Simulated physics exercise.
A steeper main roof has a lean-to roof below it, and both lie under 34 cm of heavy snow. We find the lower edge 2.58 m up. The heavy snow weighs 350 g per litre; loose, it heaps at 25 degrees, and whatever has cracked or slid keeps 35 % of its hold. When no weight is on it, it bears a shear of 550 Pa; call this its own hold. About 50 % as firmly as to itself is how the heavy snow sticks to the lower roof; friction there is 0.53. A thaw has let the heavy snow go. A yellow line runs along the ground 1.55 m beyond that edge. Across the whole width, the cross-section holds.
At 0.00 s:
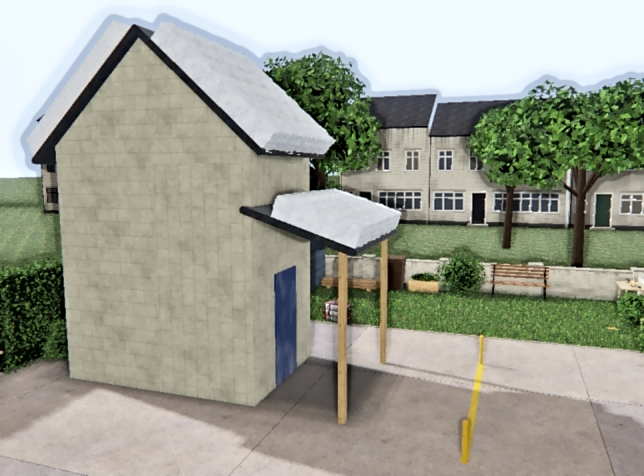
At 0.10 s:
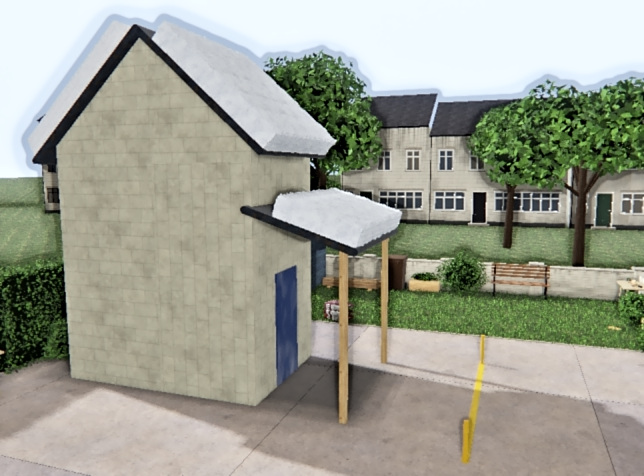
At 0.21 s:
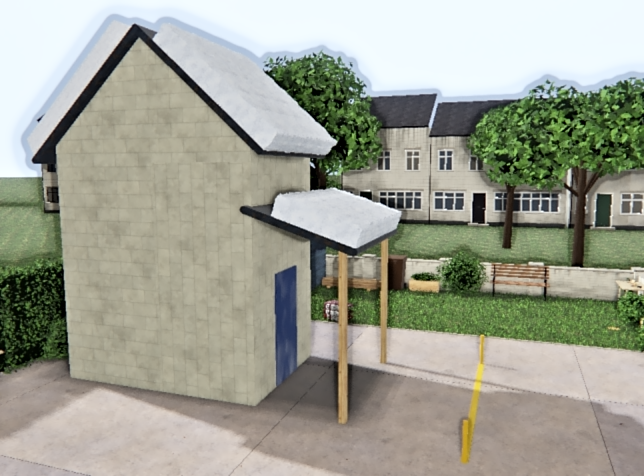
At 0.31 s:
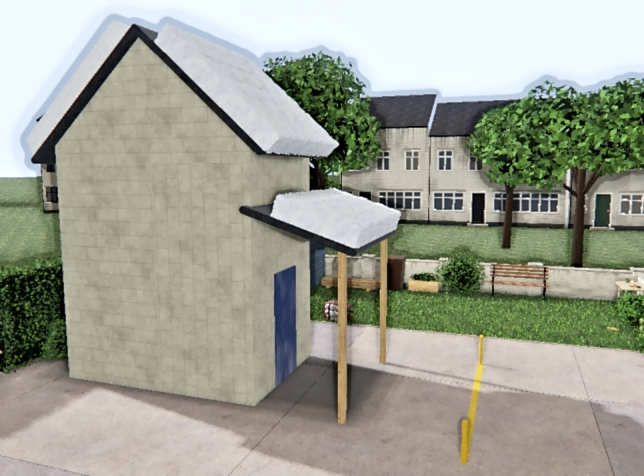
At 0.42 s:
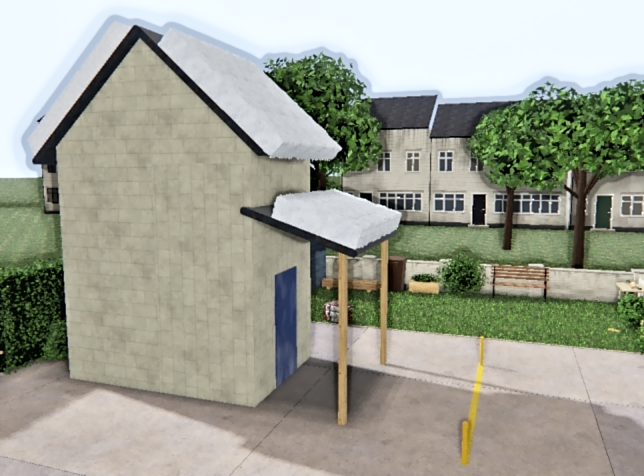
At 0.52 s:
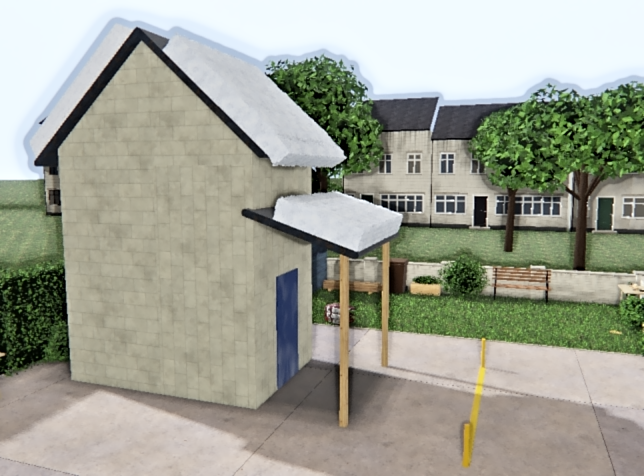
A small pale block building with a blue door stood by a paved yard, and the thick snow on its steep main roof slid slowly down a little, poking past the edge above the snowy lean-to.
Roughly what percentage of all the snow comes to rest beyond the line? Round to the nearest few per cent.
Roughly 27 %.
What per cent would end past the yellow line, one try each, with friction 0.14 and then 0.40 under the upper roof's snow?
In turn about 50 %, 40 %.
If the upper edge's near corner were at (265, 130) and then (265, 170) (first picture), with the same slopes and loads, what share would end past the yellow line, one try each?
35 %, then 10 %.
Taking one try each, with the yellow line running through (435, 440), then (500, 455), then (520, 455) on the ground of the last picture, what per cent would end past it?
Respectively about 40 in a hundred, 18 in a hundred and 14 in a hundred.
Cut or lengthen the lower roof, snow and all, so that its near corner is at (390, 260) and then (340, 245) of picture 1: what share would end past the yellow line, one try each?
16 %, 35 %.
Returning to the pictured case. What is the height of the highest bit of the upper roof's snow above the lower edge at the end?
Looks like around 0.8 m above that edge.
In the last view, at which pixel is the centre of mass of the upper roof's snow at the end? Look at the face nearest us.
The middle is near (435, 379) in that view.
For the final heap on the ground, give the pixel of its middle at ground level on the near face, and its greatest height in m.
Around (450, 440); it stands about 0.4 m.
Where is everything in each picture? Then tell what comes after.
In the first picture, front end of the heavy snow at (264, 136).
In the second picture, front end of the heavy snow at (266, 136), its middle shifted 10 mm.
In the third picture, front end of the heavy snow at (266, 132), its middle shifted 3.8 cm, 2 % of it past the upper edge, in one piece.
In the fourth picture, front end of the heavy snow at (268, 135), its middle shifted 8.6 cm, 4 % of it past the upper edge, in one piece.
In the fifth picture, front end of the heavy snow at (272, 133), its middle shifted 15 cm, 7 % of it past the upper edge, in one piece.
In the sixth picture, front end of the heavy snow at (279, 147), its middle shifted 24 cm, 10 % of it past the upper edge, cracking.
By 1.07 s, none is below the lower edge and 0 % is past the line.
By 1.71 s, none is below the lower edge and 0 % is past the line.
By 2.36 s, 45 % is below the lower edge and 1 % is past the line.
By 3.00 s, 66 % is below the lower edge and 26 % is past the line.
By 3.80 s, at the end, 66 % is below the lower edge and 27 % is past the line.
